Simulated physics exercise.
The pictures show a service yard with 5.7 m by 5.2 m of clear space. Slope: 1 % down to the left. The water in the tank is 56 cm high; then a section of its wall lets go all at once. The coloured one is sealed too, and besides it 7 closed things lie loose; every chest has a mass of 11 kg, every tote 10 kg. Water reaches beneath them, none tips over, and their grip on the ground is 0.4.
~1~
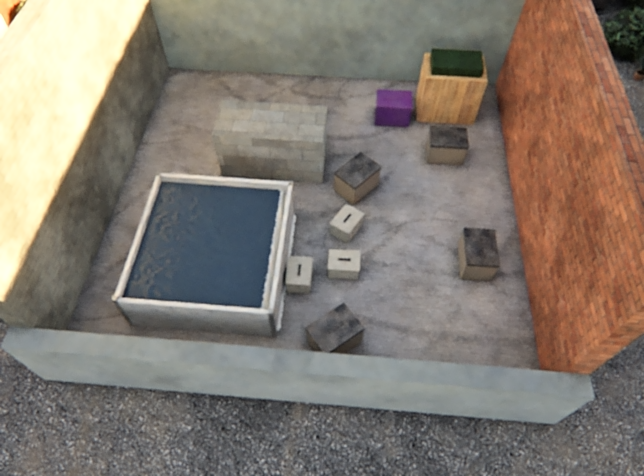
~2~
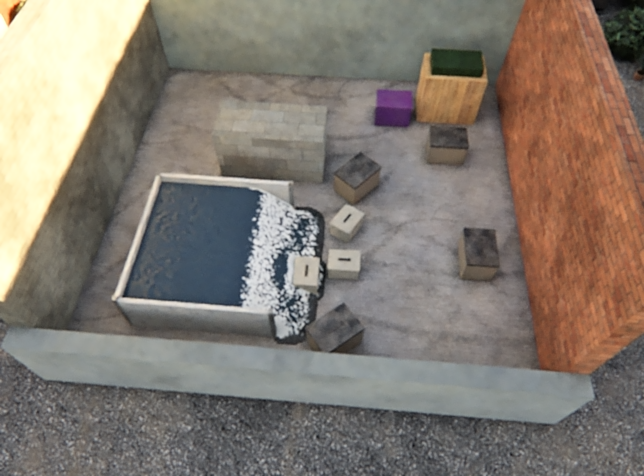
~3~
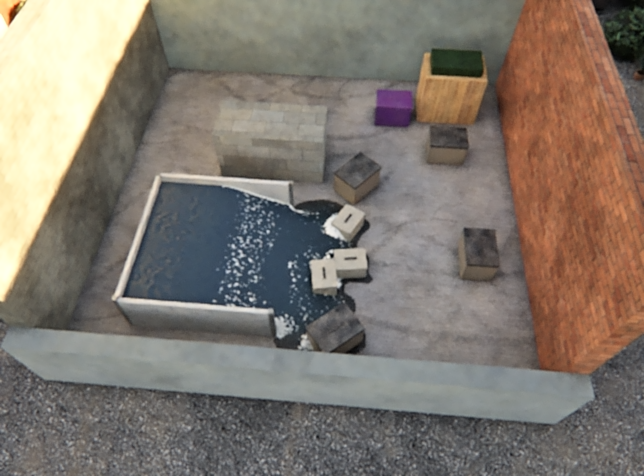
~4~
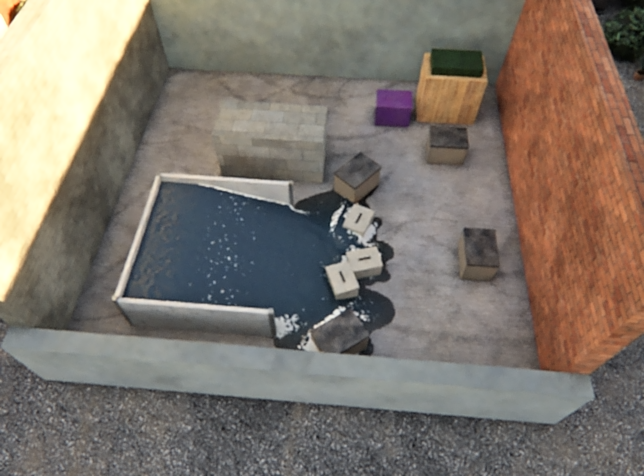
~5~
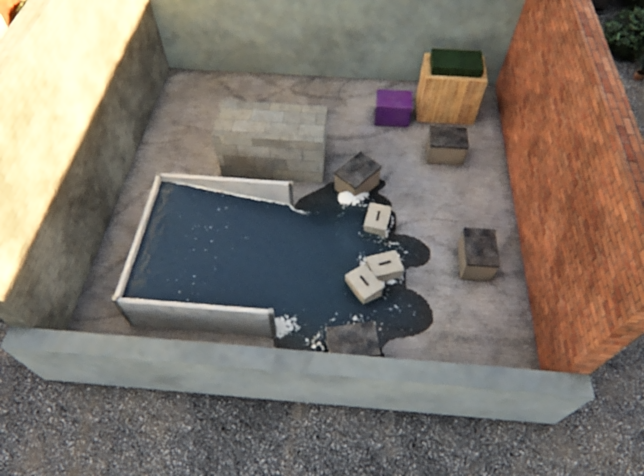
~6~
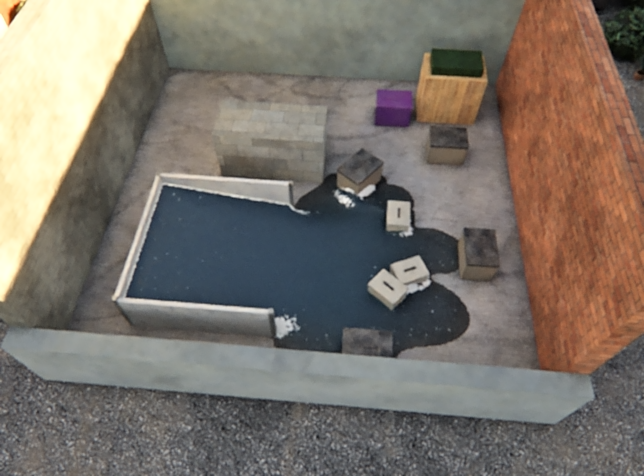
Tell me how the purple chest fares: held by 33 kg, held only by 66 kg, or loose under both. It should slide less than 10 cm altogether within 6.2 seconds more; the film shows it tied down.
The purple chest is held only by 66 kg.
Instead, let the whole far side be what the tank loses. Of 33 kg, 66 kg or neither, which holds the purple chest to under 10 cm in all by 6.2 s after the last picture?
Well, in that case the light one does it.
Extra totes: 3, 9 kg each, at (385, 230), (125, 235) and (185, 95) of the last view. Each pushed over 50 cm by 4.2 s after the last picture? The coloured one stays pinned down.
First one went beyond, second stayed within, third stayed within.
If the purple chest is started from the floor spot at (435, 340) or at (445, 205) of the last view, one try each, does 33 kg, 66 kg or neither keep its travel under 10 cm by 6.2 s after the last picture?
Try 1: Both insufficient. Try 2: Greater mass required.
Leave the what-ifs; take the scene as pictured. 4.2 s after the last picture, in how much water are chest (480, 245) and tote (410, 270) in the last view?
Around 15 cm and 12 cm.
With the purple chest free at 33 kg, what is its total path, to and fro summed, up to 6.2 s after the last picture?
Some 30 cm in all.
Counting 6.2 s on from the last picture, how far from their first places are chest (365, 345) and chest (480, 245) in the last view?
50 cm and 250 cm.
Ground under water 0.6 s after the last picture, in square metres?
About 13 m2.
Then, 0.6 s after the last picture the purple chest would be 0 cm from its start with 33 kg and 0 cm from its start with 66 kg; 0 cm of water round it then.
Then, 2.3 s after the last picture the purple chest would be 0 cm from its start with 33 kg and 0 cm from its start with 66 kg; 1 cm of water round it then.
Then, 4.2 s after the last picture the purple chest would be 24 cm from its start with 33 kg and 0 cm from its start with 66 kg; 8 cm of water round it then.
Then, 6.2 s after the last picture the purple chest would be 25 cm from its start with 33 kg and 0 cm from its start with 66 kg; 6 cm of water round it then.
